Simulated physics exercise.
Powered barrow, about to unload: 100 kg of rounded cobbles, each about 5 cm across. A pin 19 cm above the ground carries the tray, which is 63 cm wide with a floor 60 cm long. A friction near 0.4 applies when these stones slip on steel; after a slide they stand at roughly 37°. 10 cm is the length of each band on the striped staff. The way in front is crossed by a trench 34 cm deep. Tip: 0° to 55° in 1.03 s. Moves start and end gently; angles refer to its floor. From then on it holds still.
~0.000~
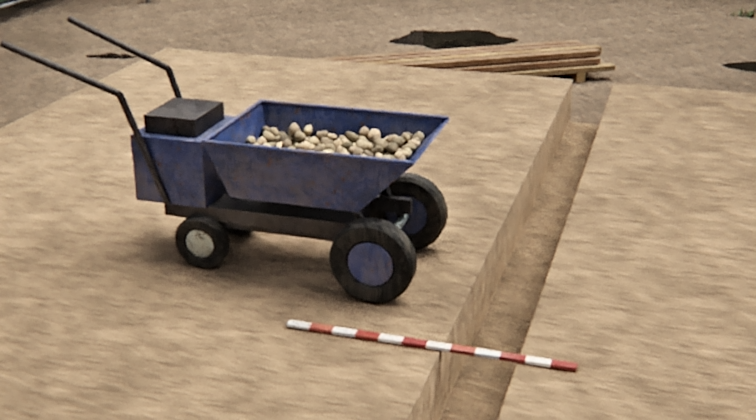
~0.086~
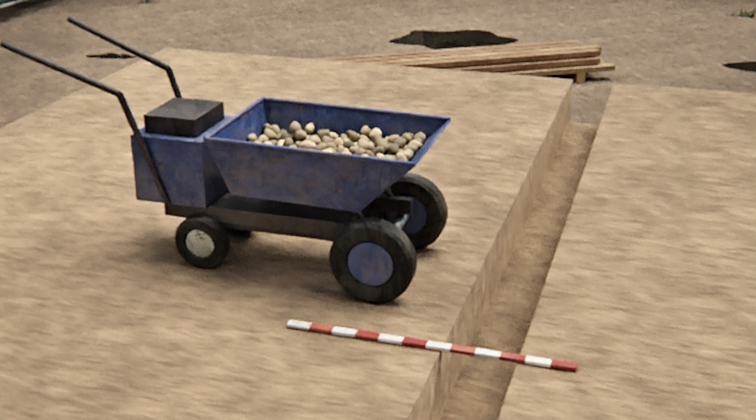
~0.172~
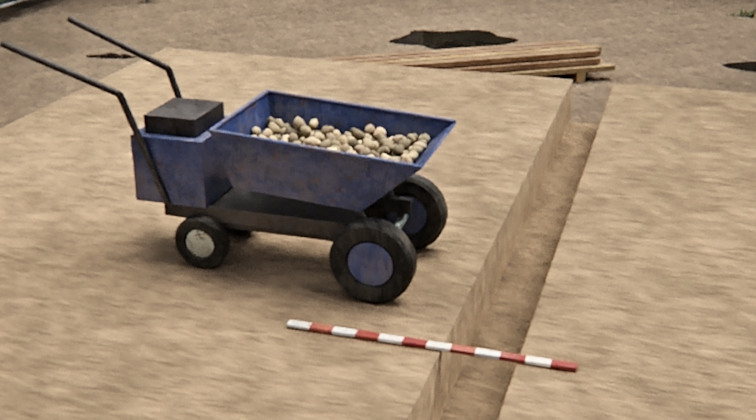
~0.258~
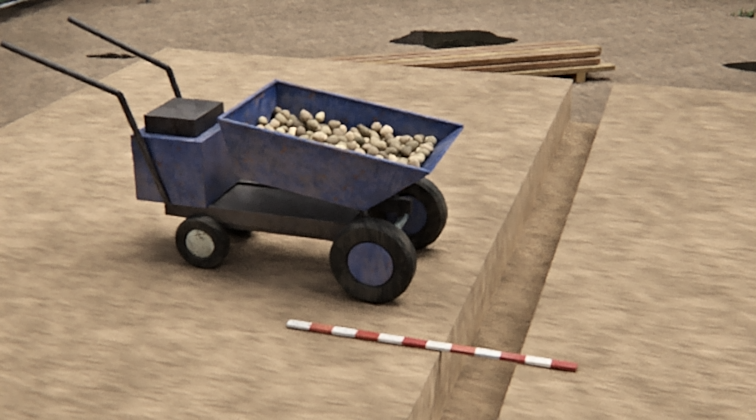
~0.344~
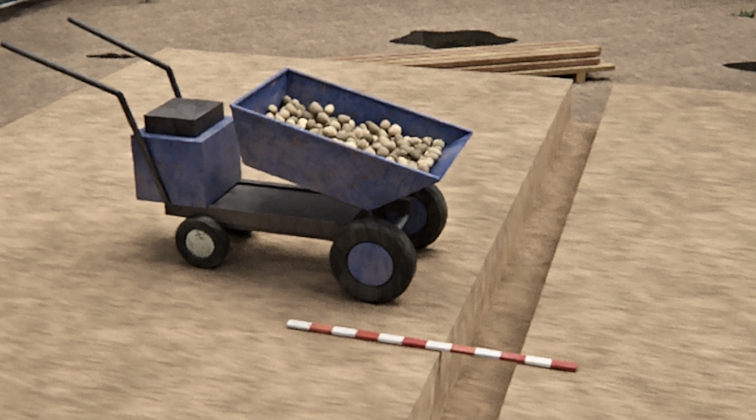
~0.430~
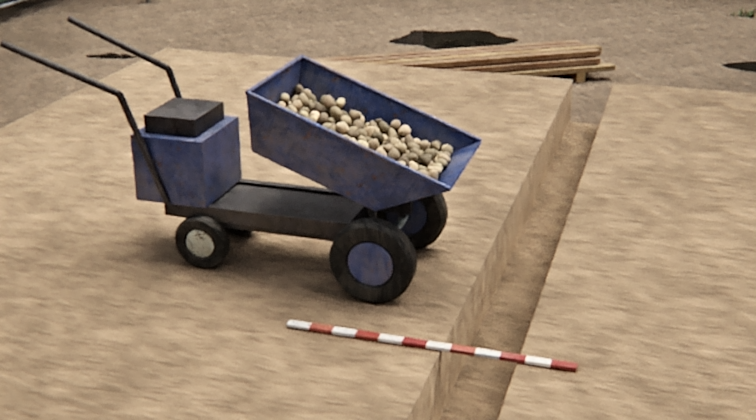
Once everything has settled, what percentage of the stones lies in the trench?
I would say 54 percent.
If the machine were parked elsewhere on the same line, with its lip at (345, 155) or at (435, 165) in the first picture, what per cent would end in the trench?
Roughly 50 per cent, then 35 per cent.
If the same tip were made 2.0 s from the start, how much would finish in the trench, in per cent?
It would come to roughly 60 per cent.
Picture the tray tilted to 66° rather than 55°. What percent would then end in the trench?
Share in trench: Approx. 50%.
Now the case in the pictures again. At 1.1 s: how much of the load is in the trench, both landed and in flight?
Roughly 10 percent of the load.
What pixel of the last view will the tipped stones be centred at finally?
Their middle ends up near (522, 340).
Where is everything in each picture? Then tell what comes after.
In the first frame, the tray is at 0°, its lip at (413, 164); the top of the load is at (368, 142).
In the second frame, the tray is at 1°, its lip at (415, 165); the top of the load is at (365, 141); the stones move at 0.2 m/s on average.
In the third frame, lip at (421, 168), floor tilted 4°, highest stones at (322, 135); the stones move at 0.4 m/s on average.
In the fourth frame, lip at (429, 173), floor tilted 9°, highest stones at (287, 120); the stones move at 0.5 m/s on average.
In the fifth frame, the tray is at 14°, its lip at (439, 180); the top of the load is at (297, 111); the stones move at 0.6 m/s on average.
In the sixth frame, lip at (450, 189), floor tilted 21°, highest stones at (304, 101); the stones move at 0.7 m/s on average.
After 0.8 s the floor is at 46°; 100 % in the tray; the foremost stones are at (469, 206).
After 1.1 s the floor is at 55°; 92 % in the tray, 8 % in the trench; the foremost stones are at (535, 255).
After 1.5 s the floor is at 55°; 61 % in the tray, 22 % in the trench, 17 % past the trench; the foremost stones are at (608, 310).
After 3.4 s the floor is at 55°; 23 % in the tray, 54 % in the trench, 23 % past the trench; the foremost stones are at (706, 309).
